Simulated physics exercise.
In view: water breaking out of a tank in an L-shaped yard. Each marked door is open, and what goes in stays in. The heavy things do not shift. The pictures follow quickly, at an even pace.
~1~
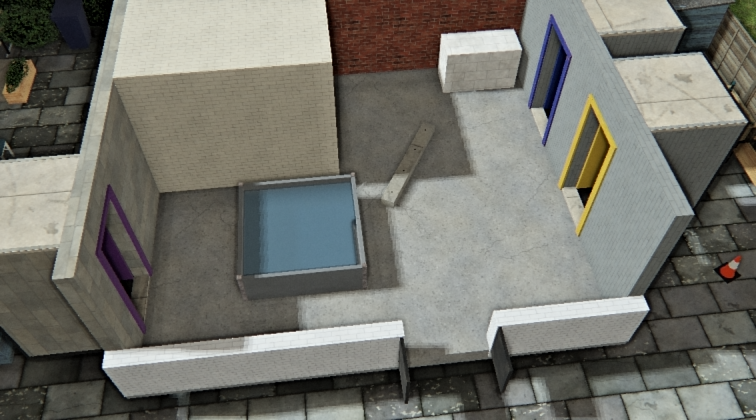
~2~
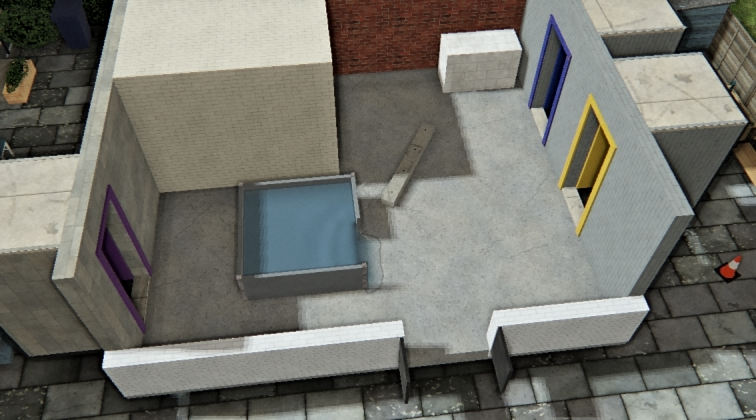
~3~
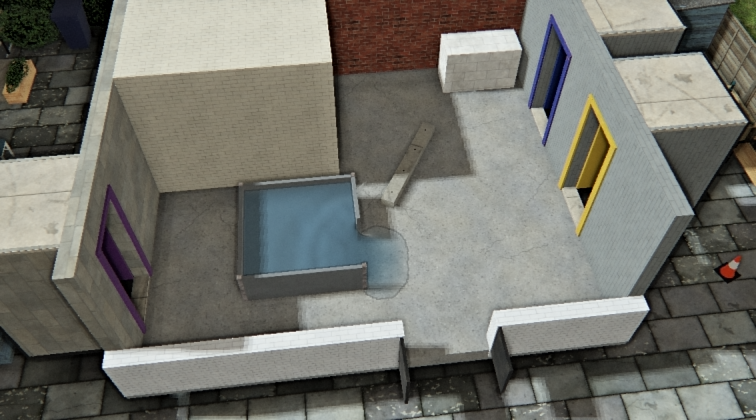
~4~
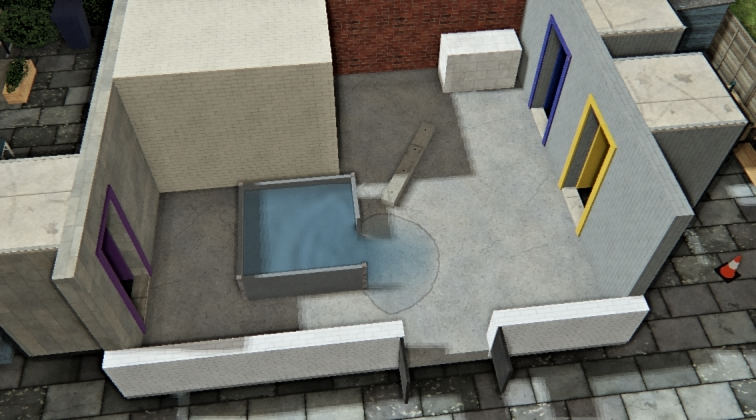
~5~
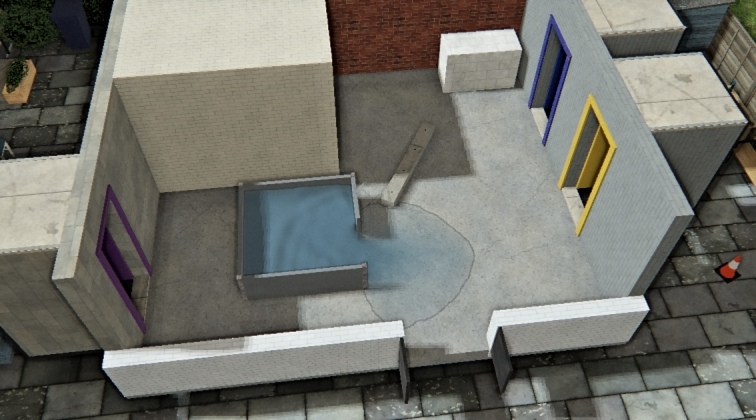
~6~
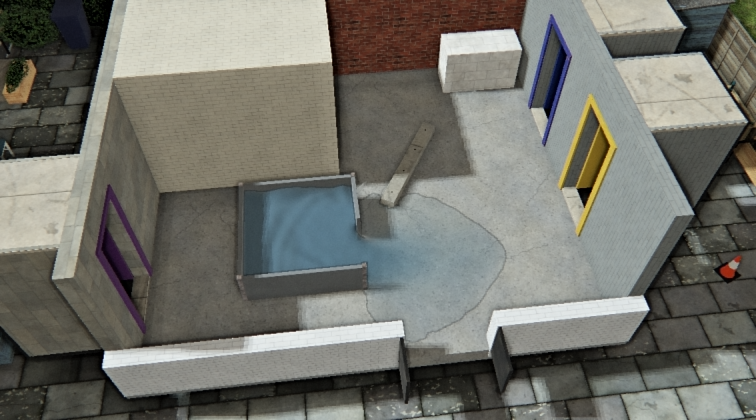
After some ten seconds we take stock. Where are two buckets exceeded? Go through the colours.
In the end: The blue door takes more than that; the yellow door takes more than that; the purple door stays under that.
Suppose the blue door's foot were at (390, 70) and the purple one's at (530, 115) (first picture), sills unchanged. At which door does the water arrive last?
I say the door marked blue.
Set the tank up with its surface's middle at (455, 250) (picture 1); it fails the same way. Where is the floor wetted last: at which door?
It is the door marked purple.
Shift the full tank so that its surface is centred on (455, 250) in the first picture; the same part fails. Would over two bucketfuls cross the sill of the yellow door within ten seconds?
Then: The yellow door is over.
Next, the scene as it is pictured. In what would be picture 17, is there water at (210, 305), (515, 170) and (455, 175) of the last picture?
In that order: Clear, covered, awash.
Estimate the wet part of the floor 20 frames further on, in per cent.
I make it 40 per cent.
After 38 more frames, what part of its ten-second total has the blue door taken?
I make it 30 per cent.
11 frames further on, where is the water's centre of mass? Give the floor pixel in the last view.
Roughly at (386, 252).
A moment on, water covers 30 % of the floor; the blue door not reached, the yellow door wet at the sill, nothing in, the purple door not reached.
Next, water covers 40 % of the floor; the blue door not reached, the yellow door under two buckets in, the purple door not reached.
Then, water covers 40 % of the floor; the blue door under two buckets in, the yellow door over two buckets in, the purple door not reached.
Later, water covers 55 % of the floor; the blue door under two buckets in, the yellow door far over two buckets in, the purple door not reached.
In the end, water covers 70 % of the floor; the blue door over two buckets in, the yellow door far over two buckets in, the purple door not reached.
